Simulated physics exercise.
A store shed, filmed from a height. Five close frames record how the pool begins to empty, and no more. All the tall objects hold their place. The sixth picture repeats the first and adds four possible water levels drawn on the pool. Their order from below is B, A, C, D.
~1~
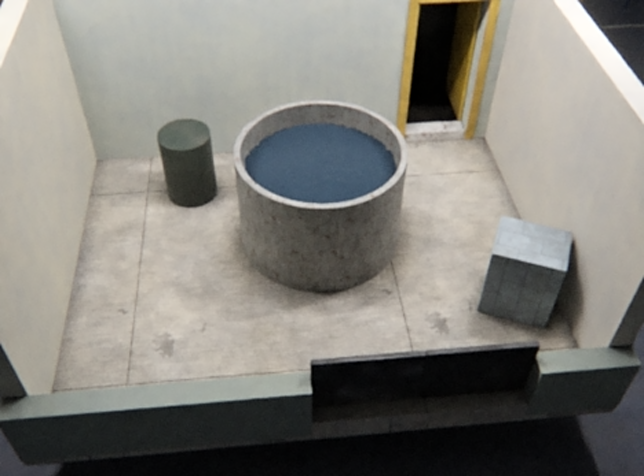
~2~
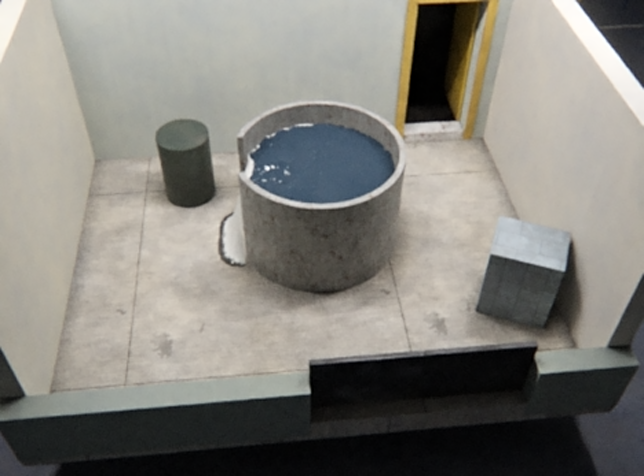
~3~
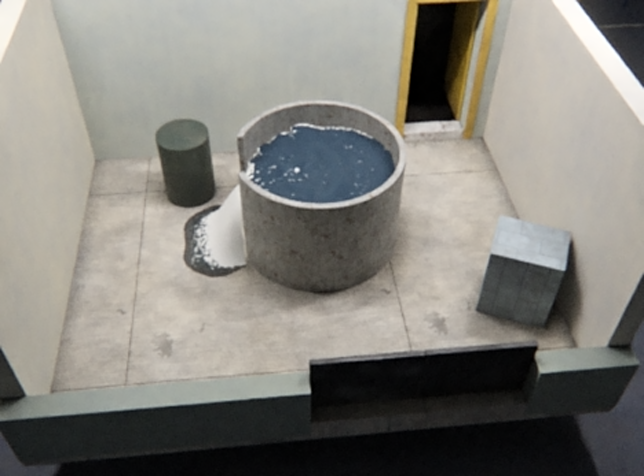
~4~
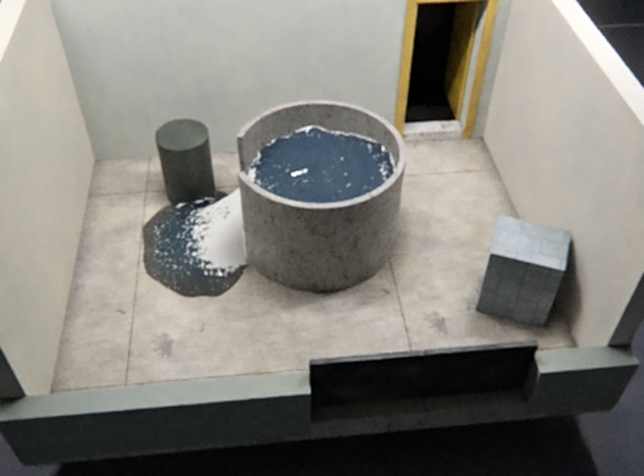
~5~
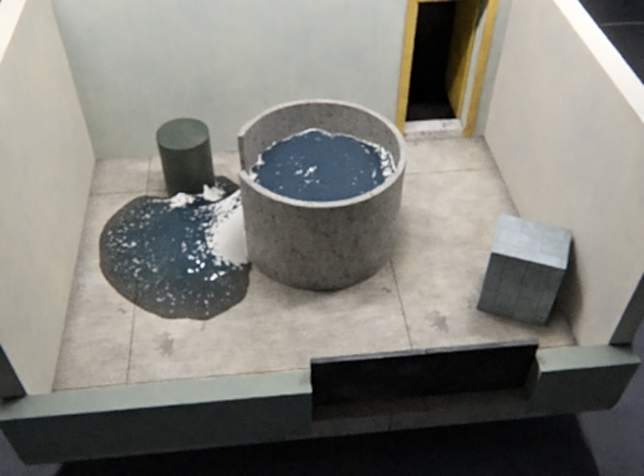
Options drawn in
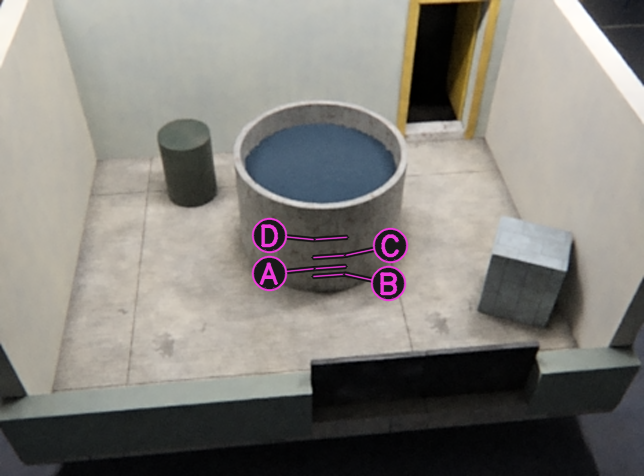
Round concrete pool in a walled shed releasing water through a gap in its left side, the foamy puddle spreading leftward across the floor.
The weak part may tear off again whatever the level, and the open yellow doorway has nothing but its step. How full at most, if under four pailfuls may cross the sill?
D.
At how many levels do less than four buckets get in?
All four.
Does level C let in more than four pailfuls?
No, that is safe.
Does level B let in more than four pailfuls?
No.
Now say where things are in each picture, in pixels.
The first picture shows water in the pool at rest, its middle at (321, 170); foot of the yellow doorway at (434, 140); shut gate at (424, 359).
The second picture shows front seen at (235, 211), 1 % of the ground wet.
The third picture shows front seen at (194, 220), 4 % of the ground wet.
The fourth picture shows front seen at (150, 226), 8 % of the ground wet.
The fifth picture shows front seen at (106, 235), 15 % of the ground wet.
On the marked copy, A at (329, 267); B at (329, 275); C at (329, 256); D at (330, 238); from the bottom up B, A, C, D.
For level A, nothing gets over.
For level B, nothing gets over.
For level C, nothing gets over.
For level D, a bucket or two gets in.
